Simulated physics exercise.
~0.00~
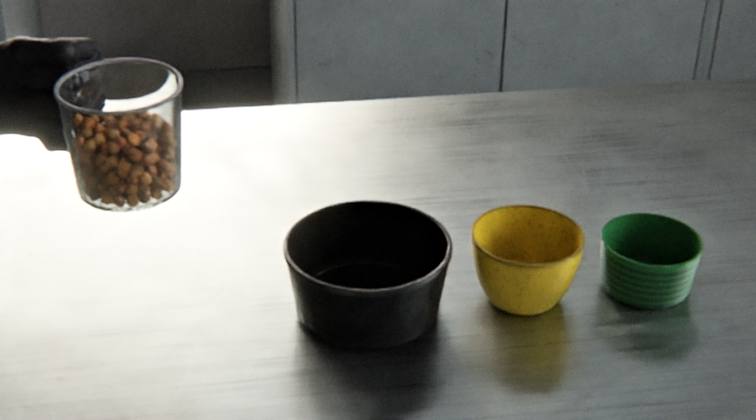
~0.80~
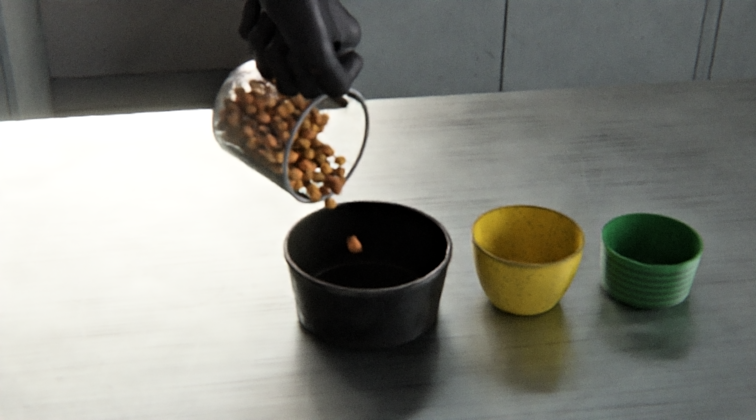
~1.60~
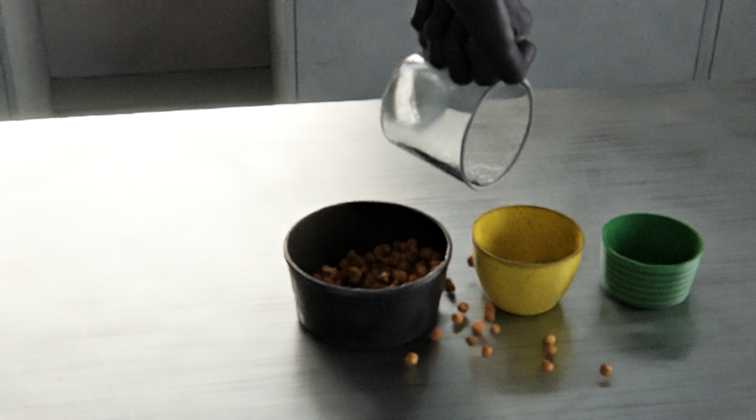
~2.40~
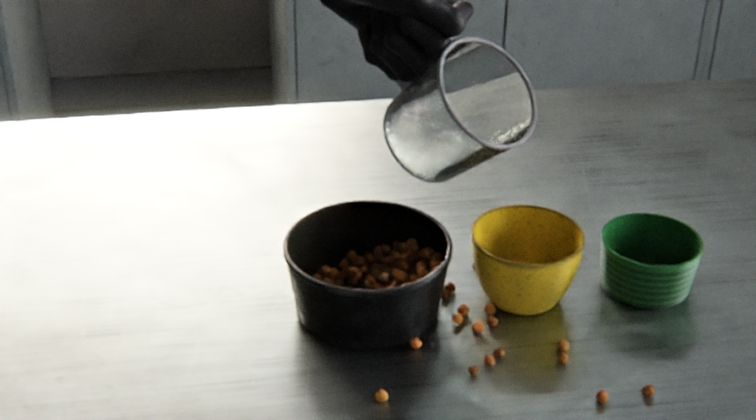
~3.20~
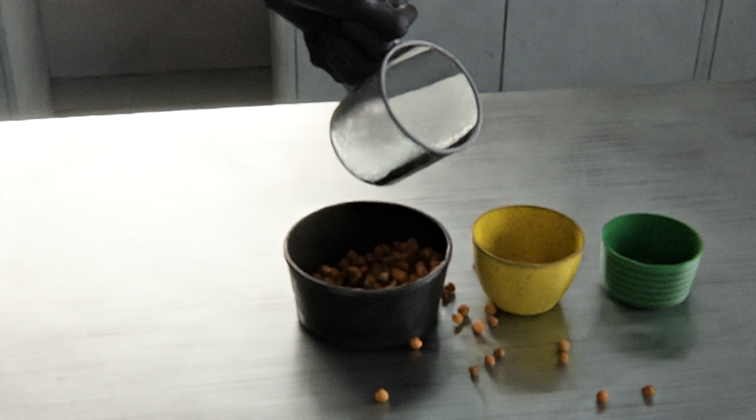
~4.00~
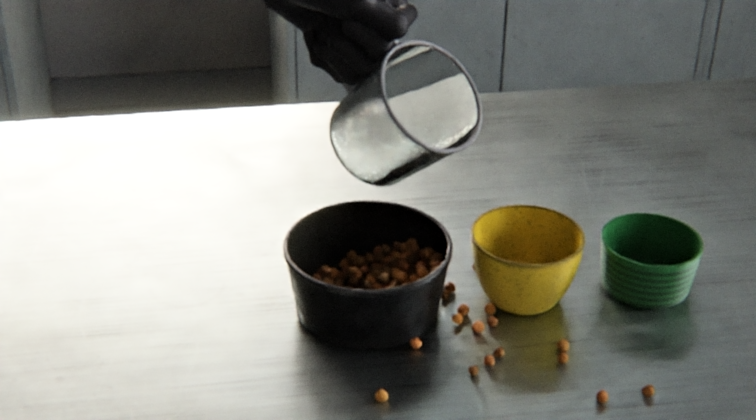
A clear glass cup of roasted chickpeas, held by a dark-gloved hand, starts upright at the left of a metal table, where a black dish, a yellow bowl and a green dish stand in a row. The hand carries it right and tips it, and chickpeas begin dropping into the black dish. The cup continues right and empties, leaving some pieces scattered on the table. It then turns partly back up and moves a little left. Finally it rests tilted above the black dish, which holds most of the chickpeas, while the other two look empty.
